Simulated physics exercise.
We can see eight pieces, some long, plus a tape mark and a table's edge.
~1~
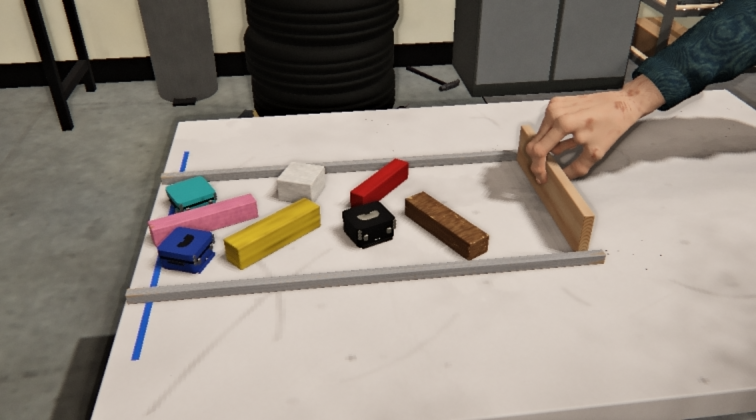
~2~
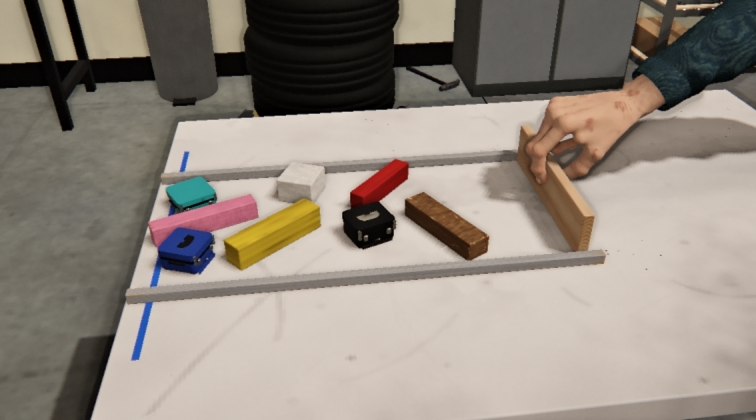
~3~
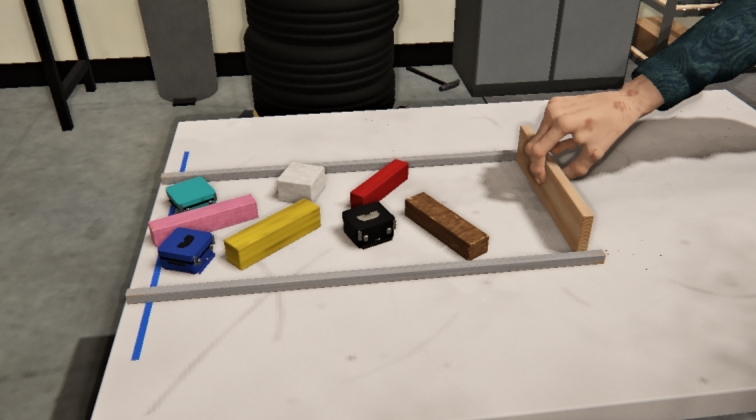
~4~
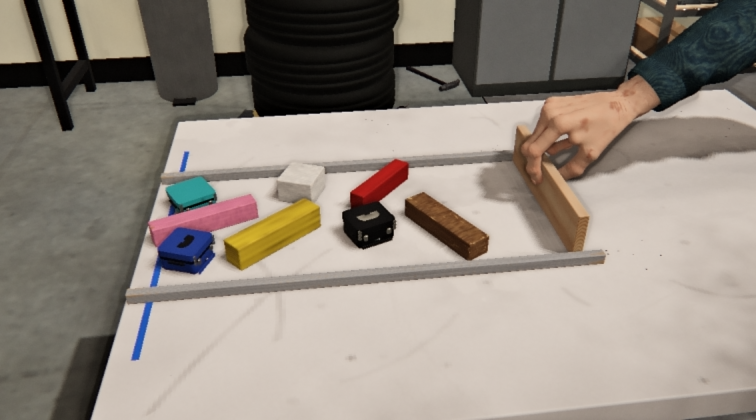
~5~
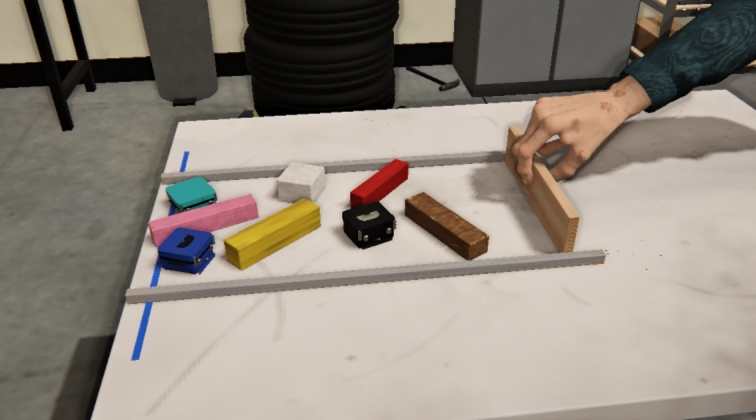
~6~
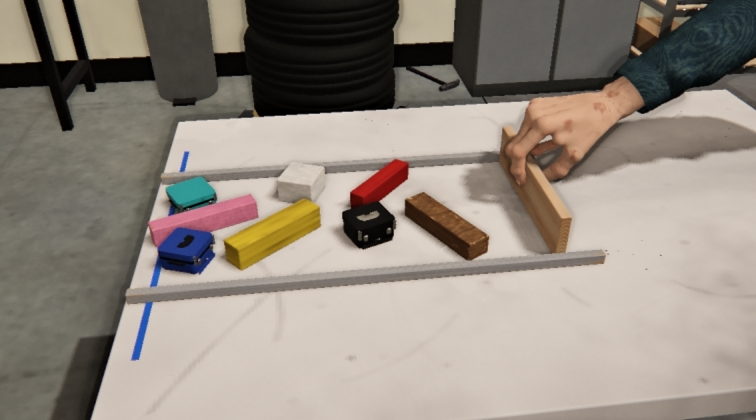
Hand holding a wooden board upright between two rails, then sliding it slightly left toward coloured blocks and cases lying still.
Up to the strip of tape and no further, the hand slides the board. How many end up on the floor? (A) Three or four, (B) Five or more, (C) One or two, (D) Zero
B.
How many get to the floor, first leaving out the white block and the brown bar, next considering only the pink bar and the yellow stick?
You'd get 4 in the first case and 5 in the second one.
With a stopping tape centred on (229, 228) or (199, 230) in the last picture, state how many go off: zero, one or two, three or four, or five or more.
Either three or four; three to four.
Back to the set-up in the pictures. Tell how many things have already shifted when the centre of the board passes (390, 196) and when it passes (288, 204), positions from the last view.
The count reaches 3 first and 7 second.
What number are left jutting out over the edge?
I get 1.
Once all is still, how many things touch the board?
The figure is 1.
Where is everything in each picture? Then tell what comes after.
The first frame shows turquoise case (192, 198); blue case (187, 252); pink bar (205, 219); board (551, 184); tape (167, 233).
The second frame shows blue case (187, 253); red stick (380, 185).
The third frame shows pink bar (205, 220); yellow stick (275, 233).
The fourth frame shows turquoise case (192, 199); white block (302, 184).
The fifth frame shows blue case (187, 253); board (538, 185).
The sixth frame shows turquoise case (192, 199); blue case (187, 253); pink bar (205, 220); board (531, 186); tape (167, 233).
Early on, none off yet; turquoise case at rest near (192, 199); blue case at rest near (187, 253); pink bar at rest near (205, 220).
Finally, the number that fall off is five or more; lost, red stick, black case, white block, yellow stick, pink bar, blue case and turquoise case.
